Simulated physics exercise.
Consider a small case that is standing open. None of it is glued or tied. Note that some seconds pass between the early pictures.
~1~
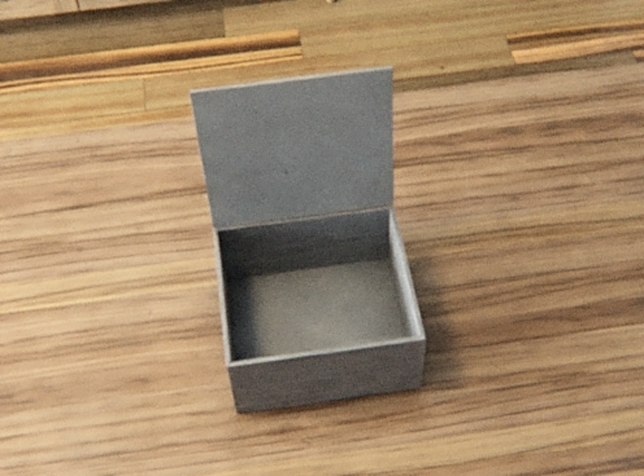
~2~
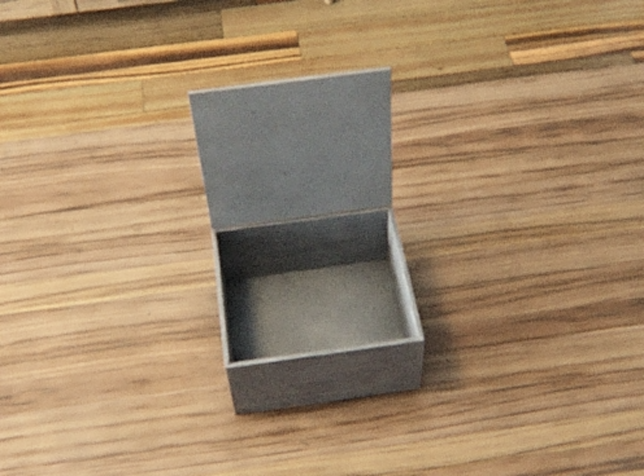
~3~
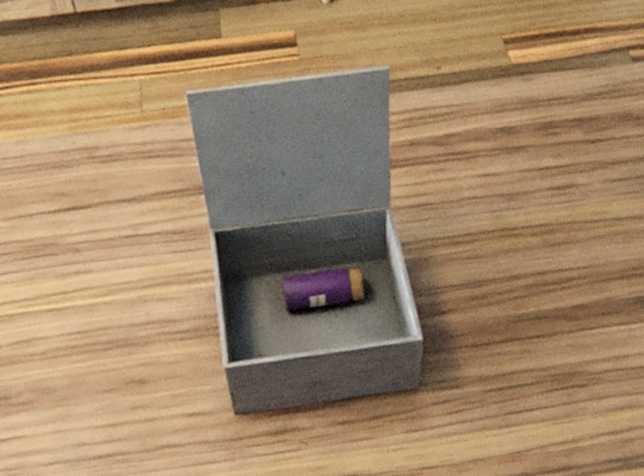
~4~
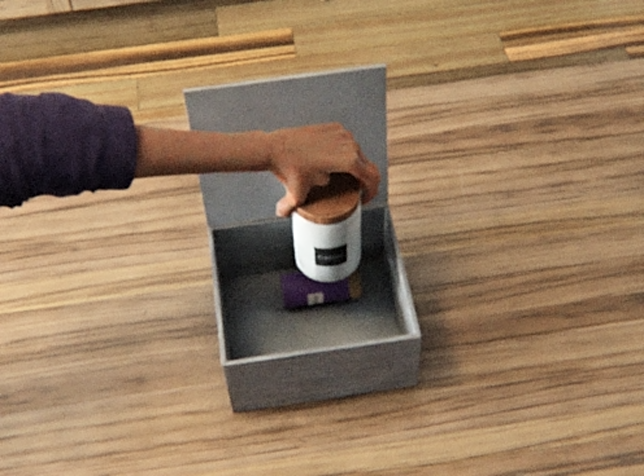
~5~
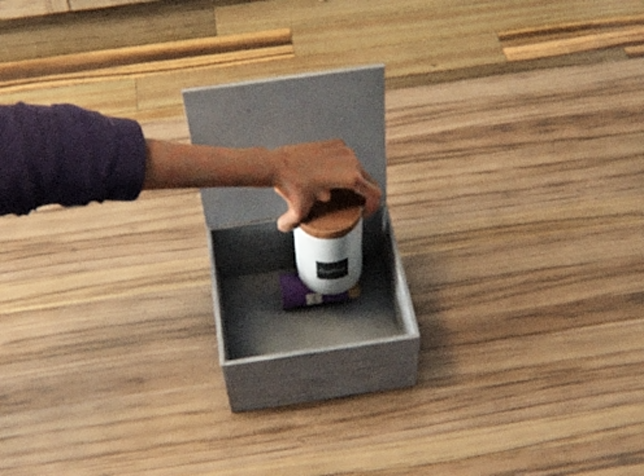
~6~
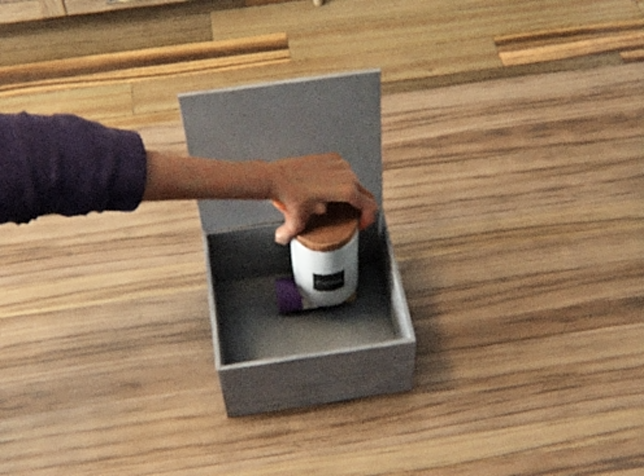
In the video, an open gray box sits empty on a wooden surface, then a purple shaker appears lying inside. A hand reaches in from the left and lowers a white jar with a brown lid into the box.
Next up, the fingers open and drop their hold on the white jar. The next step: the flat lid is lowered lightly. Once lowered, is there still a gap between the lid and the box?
Turns out the lid lands in place.
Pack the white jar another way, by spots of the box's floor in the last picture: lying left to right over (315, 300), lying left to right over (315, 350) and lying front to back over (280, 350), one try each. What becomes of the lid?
Trial 1: Lid fully lowered. Trial 2: Lid fully lowered. Trial 3: Lid fully lowered.
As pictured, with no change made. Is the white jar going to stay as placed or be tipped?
Well, it ends up skewed.
Then, 1.10 s past the last view, lid starting down; white jar rocked 65° from its first pose near (337, 313); purple shaker displaced about its own width.
Then, 1.90 s past the last view, lid 32° above the rim; white jar rocked 65° from its first pose near (346, 313); purple shaker displaced a little.
Finally, lid shut; down or leaning hard in the box, white jar; purple shaker still in place. Final places as the last picture's camera would see them, white jar near (351, 328).
